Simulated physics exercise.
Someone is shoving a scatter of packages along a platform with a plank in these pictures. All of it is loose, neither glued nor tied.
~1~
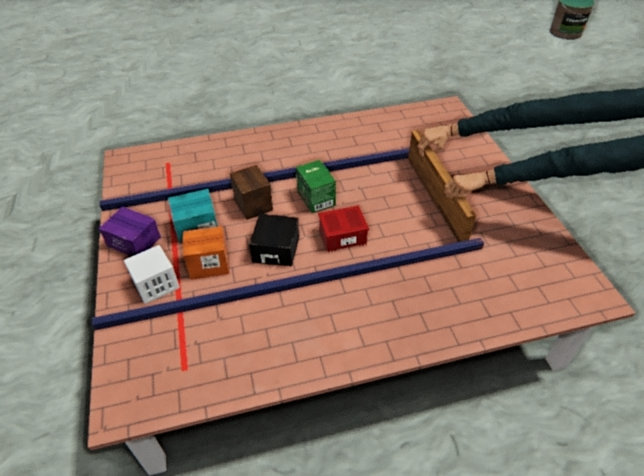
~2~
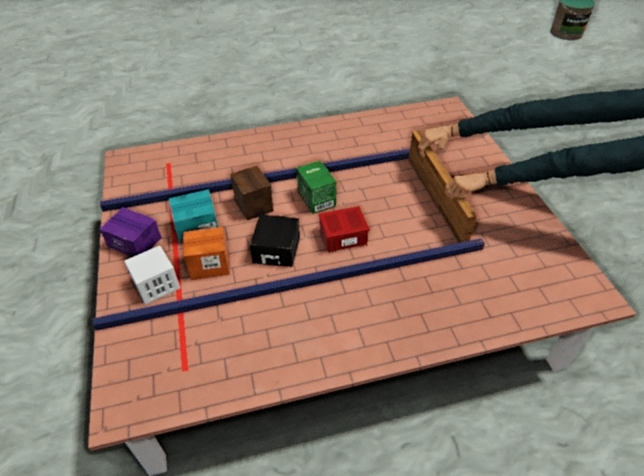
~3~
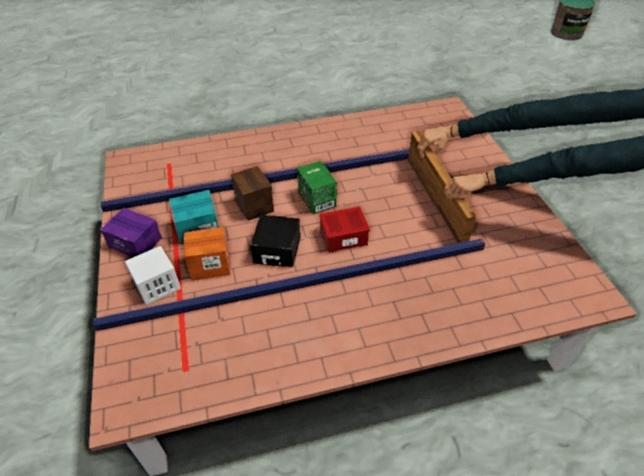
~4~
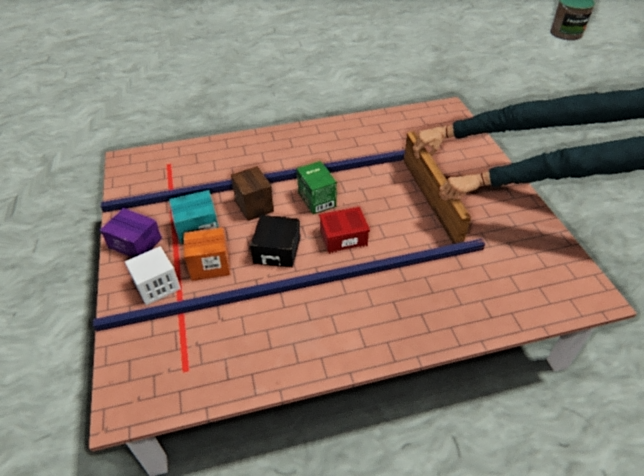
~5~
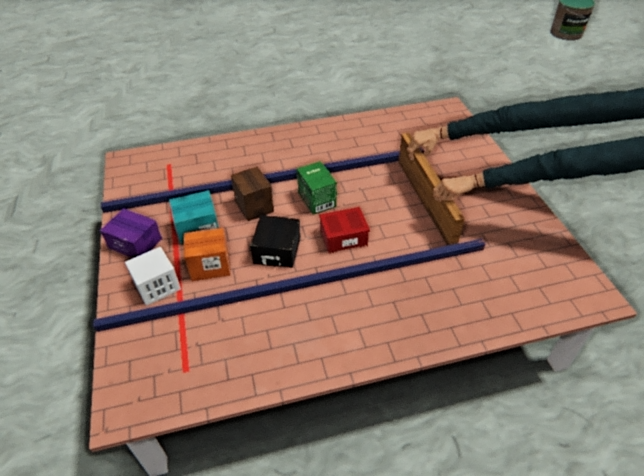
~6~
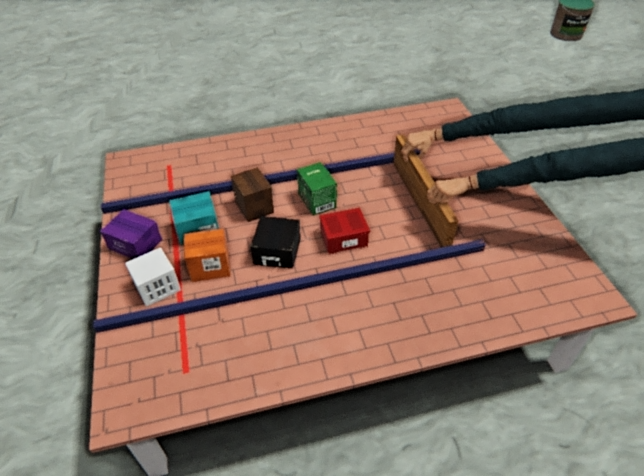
Two dark-sleeved arms reach in from the right and hold a wooden plank upright on a brick-patterned platform, seen from above at an angle over a mottled grey-green floor. Between two blue rails sit purple and white boxes at left, turquoise and orange near a red line, brown and black mid-platform, and green and red nearer the plank. The hands slide the plank slightly left, while the boxes and view stay almost still.
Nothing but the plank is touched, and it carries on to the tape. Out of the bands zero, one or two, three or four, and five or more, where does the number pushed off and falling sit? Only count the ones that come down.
Lost: Three or four.
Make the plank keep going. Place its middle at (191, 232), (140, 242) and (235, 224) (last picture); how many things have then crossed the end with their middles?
The numbers past the end are 3, 6 and 1.
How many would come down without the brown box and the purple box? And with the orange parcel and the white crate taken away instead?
Tally of falls: 2 for the first try, 2 for the second.
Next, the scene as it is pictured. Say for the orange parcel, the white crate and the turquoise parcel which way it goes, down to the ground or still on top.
Check each: Orange parcel falls away, white crate falls away, turquoise parcel falls away.
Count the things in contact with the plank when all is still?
The count in contact is 2.
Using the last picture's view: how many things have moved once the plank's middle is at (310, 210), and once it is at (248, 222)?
First position 3; second position 8.
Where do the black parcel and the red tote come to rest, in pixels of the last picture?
About (106, 280), and about (153, 267).
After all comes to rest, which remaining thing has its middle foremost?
The foremost one is the black parcel.
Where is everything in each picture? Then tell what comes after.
Purple box (131, 233); white crate (152, 274); turquoise parcel (194, 216); plank (438, 184); tape (175, 248), in the first picture.
White crate (153, 275); red tote (344, 230), in the second picture.
Turquoise parcel (195, 217); green box (317, 187), in the third picture.
Purple box (132, 234); black parcel (276, 241), in the fourth picture.
White crate (153, 276); brown box (253, 194), in the fifth picture.
Purple box (132, 235); white crate (154, 277); turquoise parcel (195, 219); plank (422, 189); tape (176, 250), in the sixth picture.
Soon after, none off yet; purple box at rest near (132, 235); white crate at rest near (154, 277); turquoise parcel at rest near (195, 219).
After that, none off yet; purple box at rest near (132, 235); white crate displaced about its own width near (120, 282); turquoise parcel displaced a little near (179, 223).
In the end, the number that fall off is three or four; gone, orange parcel, turquoise parcel, white crate and purple box.
